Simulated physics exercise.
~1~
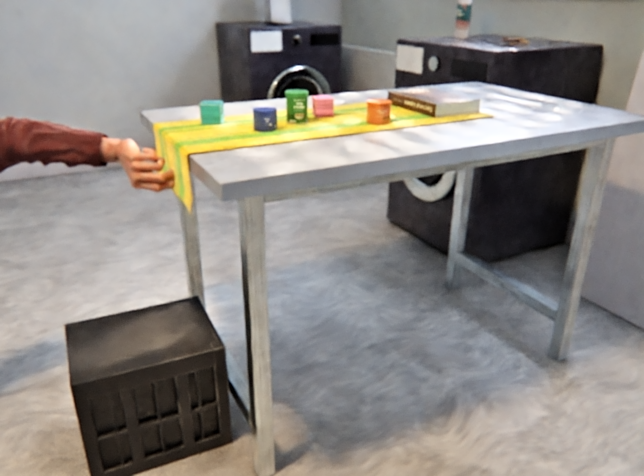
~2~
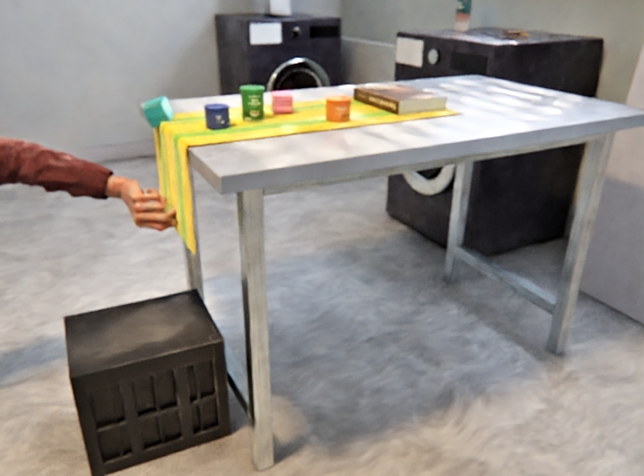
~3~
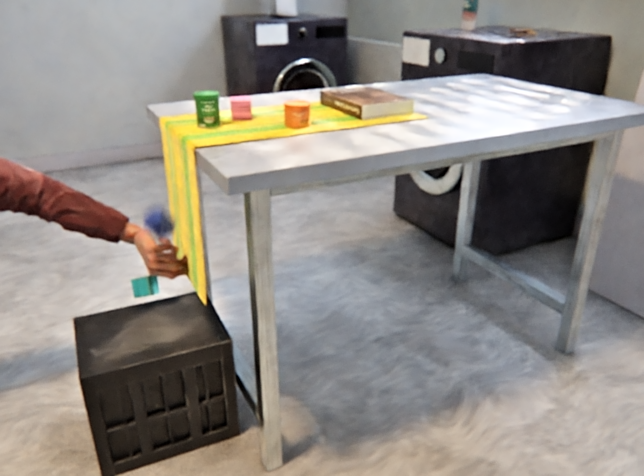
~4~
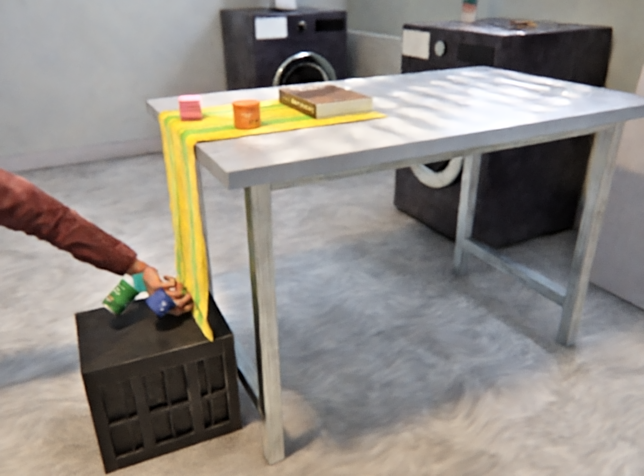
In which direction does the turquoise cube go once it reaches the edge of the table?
The turquoise cube goes down, dropping from the table edge toward the black crate.
